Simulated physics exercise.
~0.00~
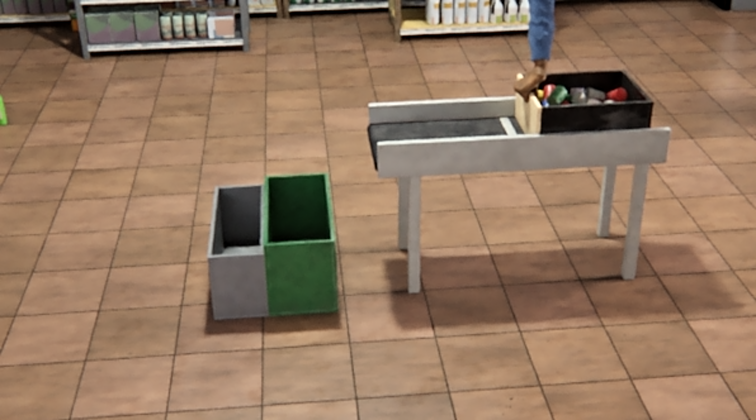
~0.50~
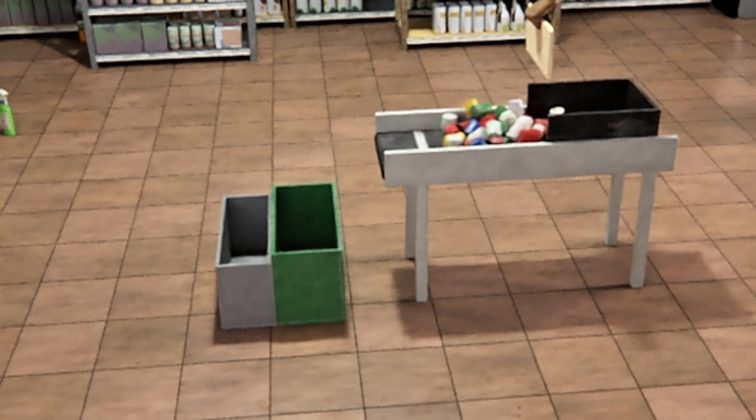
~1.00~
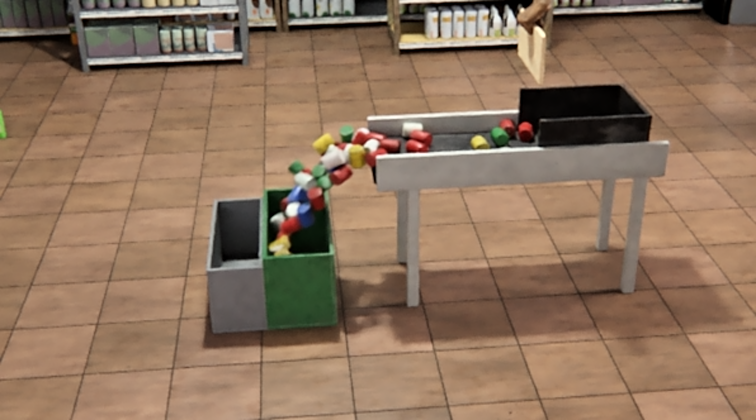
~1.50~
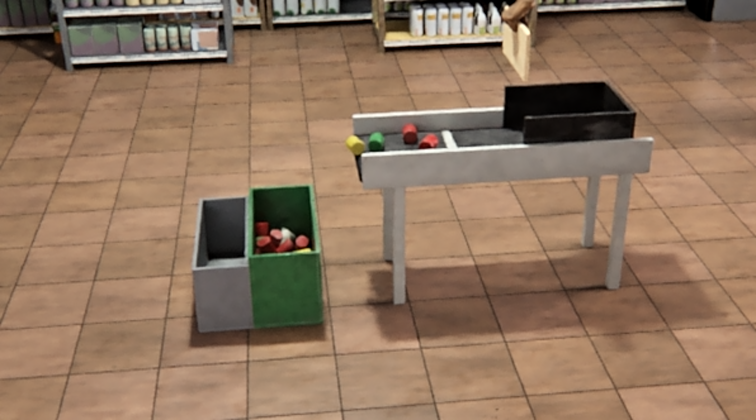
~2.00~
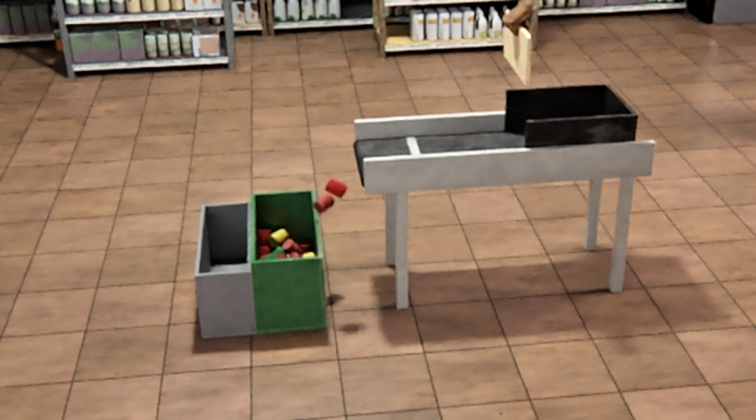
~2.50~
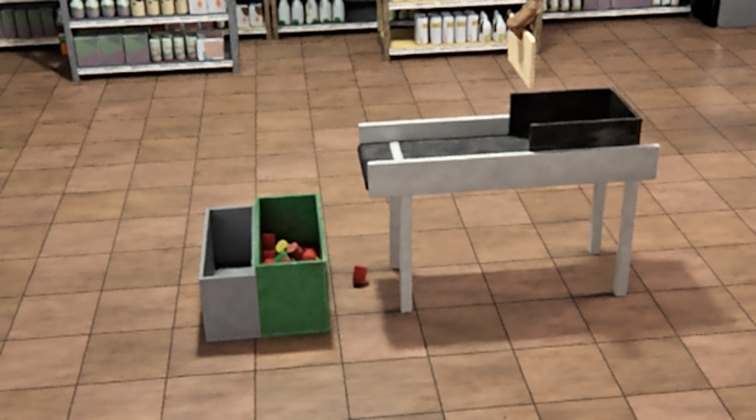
Colourful jars spilling left off a conveyor belt into a green box as a gate lifts, one red jar landing on the floor.
